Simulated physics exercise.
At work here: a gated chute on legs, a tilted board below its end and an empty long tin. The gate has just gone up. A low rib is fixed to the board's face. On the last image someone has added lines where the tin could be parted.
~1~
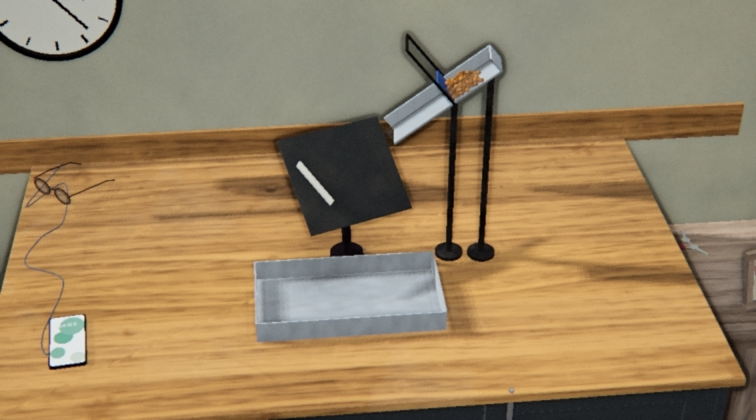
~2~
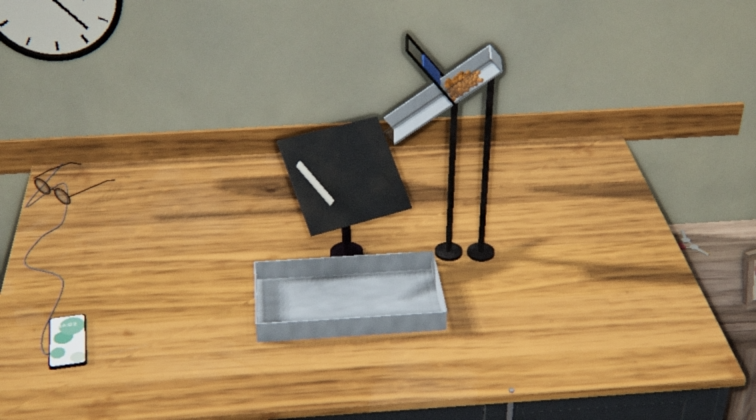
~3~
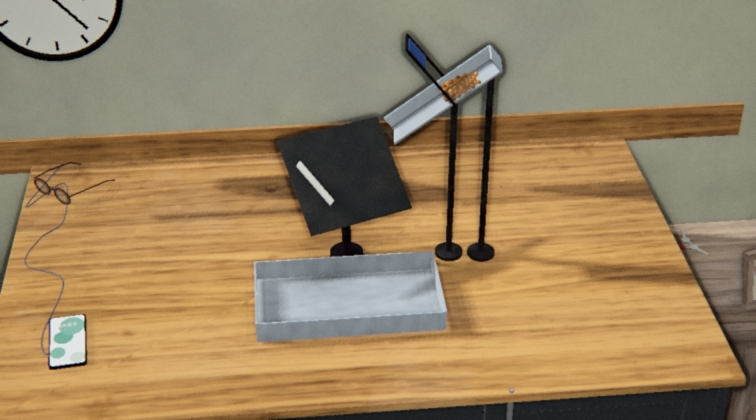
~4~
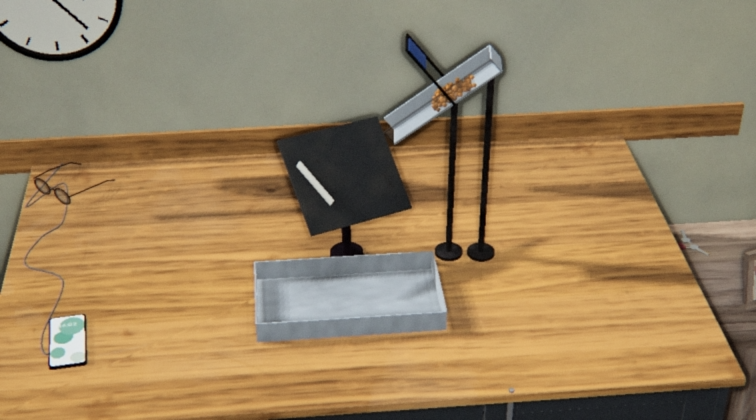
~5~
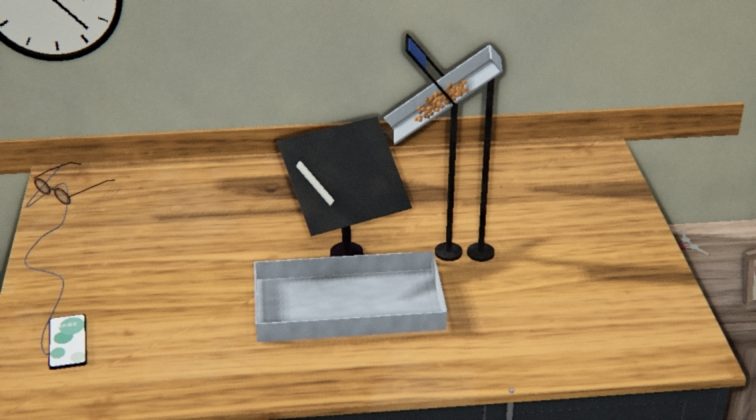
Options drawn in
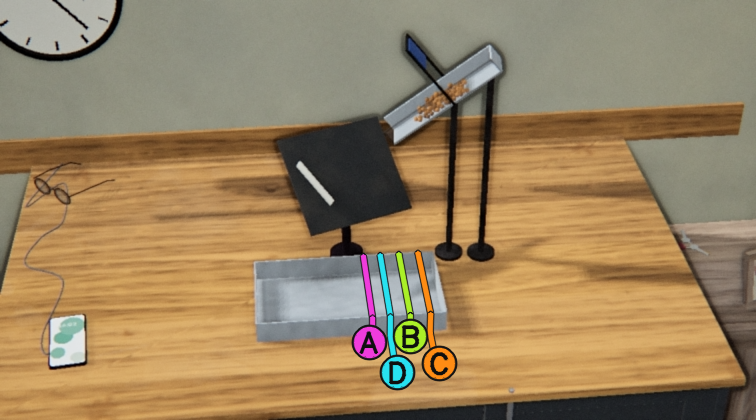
A blue gate slid up on a raised metal chute, and the small orange-brown pieces behind it slid down to the left, spreading out along the chute above a tilted black board and an empty tin.
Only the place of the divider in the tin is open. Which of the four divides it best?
Line A.
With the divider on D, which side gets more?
More lands on the left.
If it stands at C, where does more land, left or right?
Left.
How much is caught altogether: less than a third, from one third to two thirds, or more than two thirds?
About that: More than two thirds.
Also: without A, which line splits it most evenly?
That would be D.
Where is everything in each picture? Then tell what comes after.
Load behind the gate at (462, 84), roasted chickpeas; lip of the chute at (394, 137), sloping fairly steeply, in the first frame.
Middle of the board at (345, 174), tilted fairly steeply; middle of its low edge at (363, 222); of its high edge at (328, 128), in the second frame.
Front corners of the tin at (256, 324) and (446, 312), empty; front of the load at (446, 99), in the third frame.
Middle of the load at (453, 92); its front at (435, 108), about a quarter of the way to the lip; rib from (299, 162) to (333, 201), in the fourth frame.
Middle of the load at (441, 99); its front at (416, 119), about two thirds of the way to the lip, in the fifth frame.
On the marked copy, line A crosses the front rim at (372, 316); line B crosses the front rim at (410, 314); line C crosses the front rim at (430, 313); line D crosses the front rim at (390, 315).
With A, of what is caught, about half on the left of the divider, about half on the right.
With B, of what is caught, nearly all on the left of the divider, a small part on the right.
With C, of what is caught, all on the left of the divider, none on the right.
With D, of what is caught, most on the left of the divider, about a quarter on the right.
